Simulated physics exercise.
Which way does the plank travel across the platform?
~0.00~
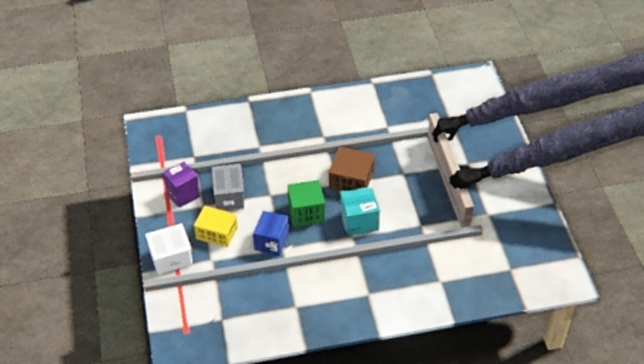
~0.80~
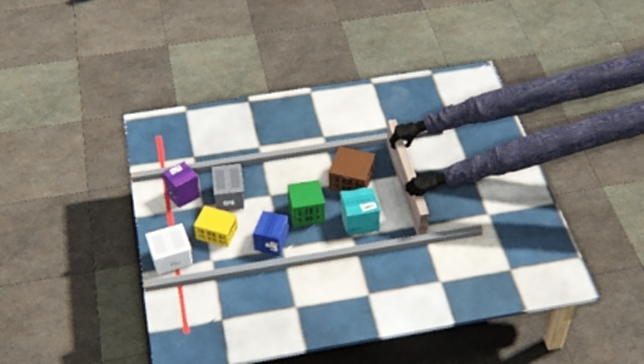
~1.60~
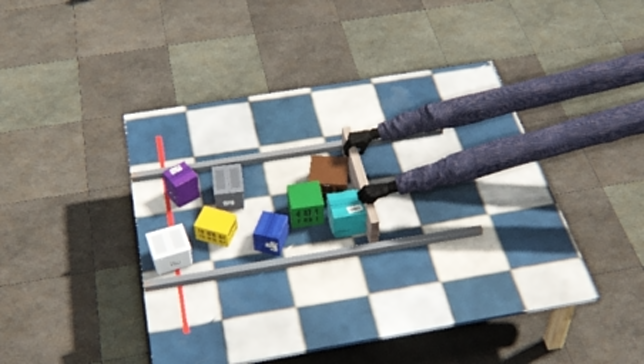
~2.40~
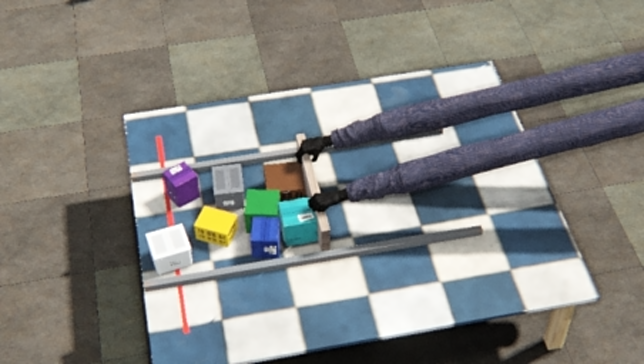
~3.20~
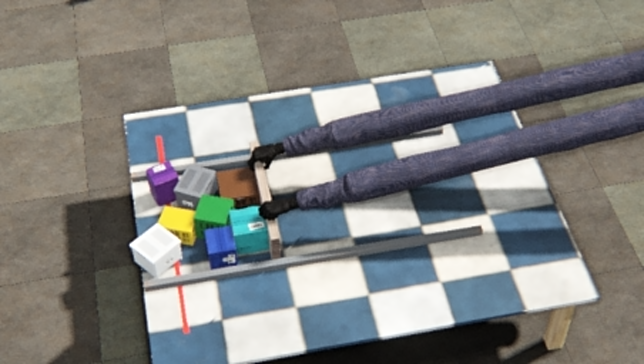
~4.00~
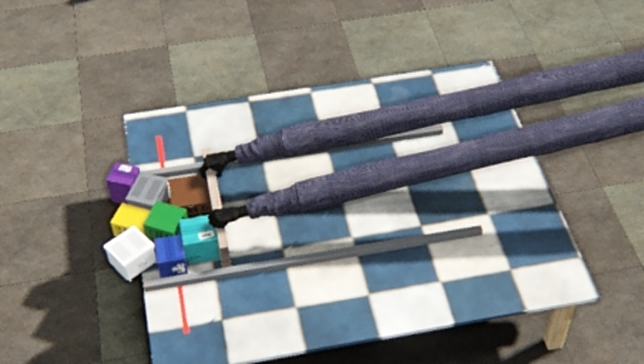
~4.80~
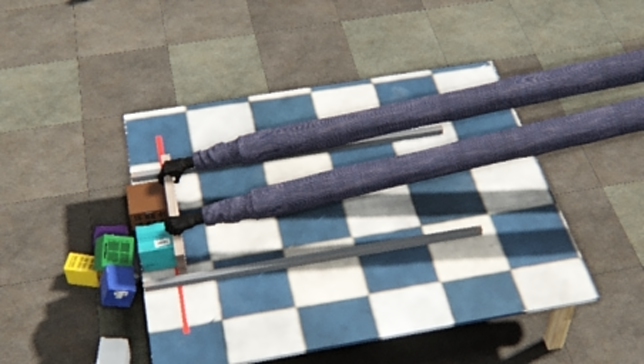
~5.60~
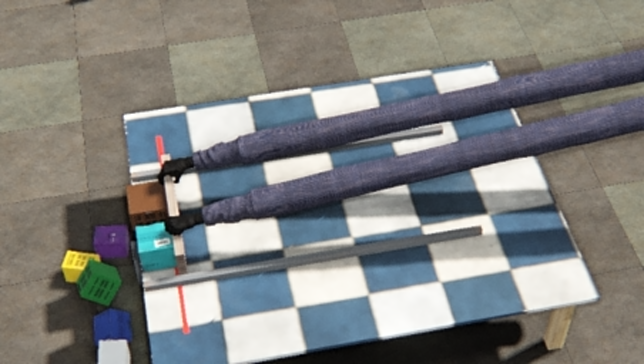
The plank moves to the left, pushed along between the battens by the two gloved hands.
